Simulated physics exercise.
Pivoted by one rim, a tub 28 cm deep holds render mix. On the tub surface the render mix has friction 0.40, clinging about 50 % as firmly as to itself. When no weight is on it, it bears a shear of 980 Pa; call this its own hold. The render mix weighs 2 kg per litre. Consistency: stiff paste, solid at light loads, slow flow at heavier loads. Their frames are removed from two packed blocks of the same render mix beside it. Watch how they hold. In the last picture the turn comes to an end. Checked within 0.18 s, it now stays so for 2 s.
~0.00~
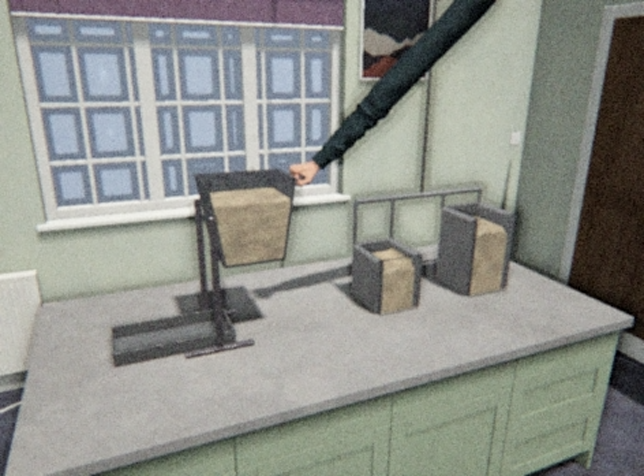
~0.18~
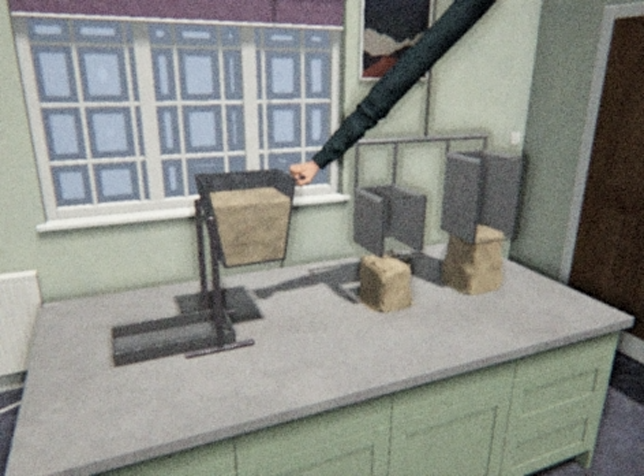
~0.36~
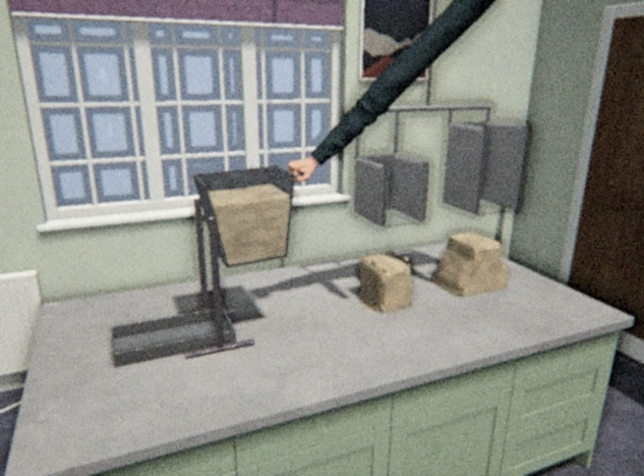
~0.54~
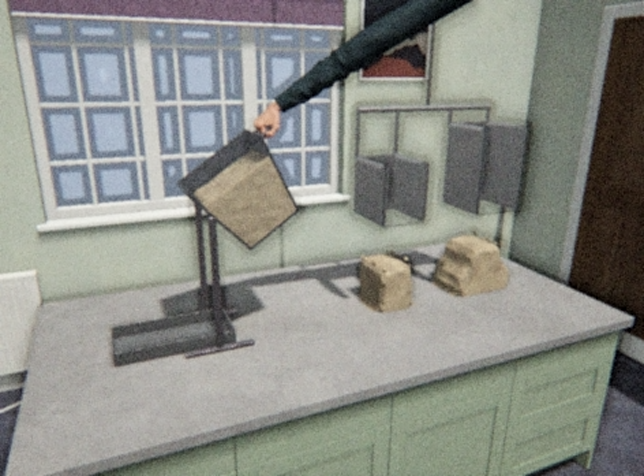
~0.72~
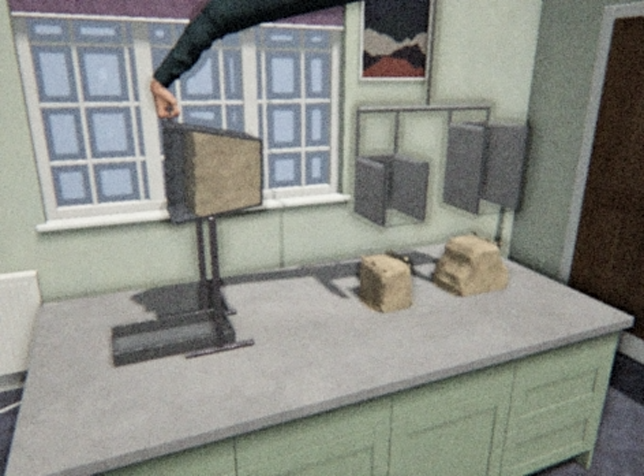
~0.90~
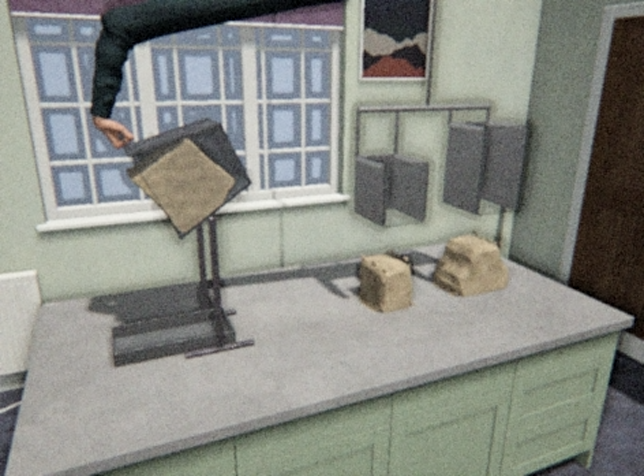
The footage shows casings lifting off two tan blocks on a grey counter, the right block slumping lower, then a hand on the left turning a dark tub of the same tan material leftward until it is partly upside down.
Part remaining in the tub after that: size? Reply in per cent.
Close to 0 %.
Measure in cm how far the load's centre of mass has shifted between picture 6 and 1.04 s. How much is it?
Shift: Some 17 cm.
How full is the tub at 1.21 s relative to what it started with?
Roughly 0 per cent.
By 1.04 s, the tub is at 115 degrees and holds 31 %.
By 1.21 s, the tub is at 115 degrees and holds 0 %.
By 1.38 s, the tub is at 115 degrees and holds 0 %.
By 1.55 s, the tub is at 115 degrees and holds 0 %.
By 2.90 s, at the end, the tub is at 115 degrees and holds 0 %.
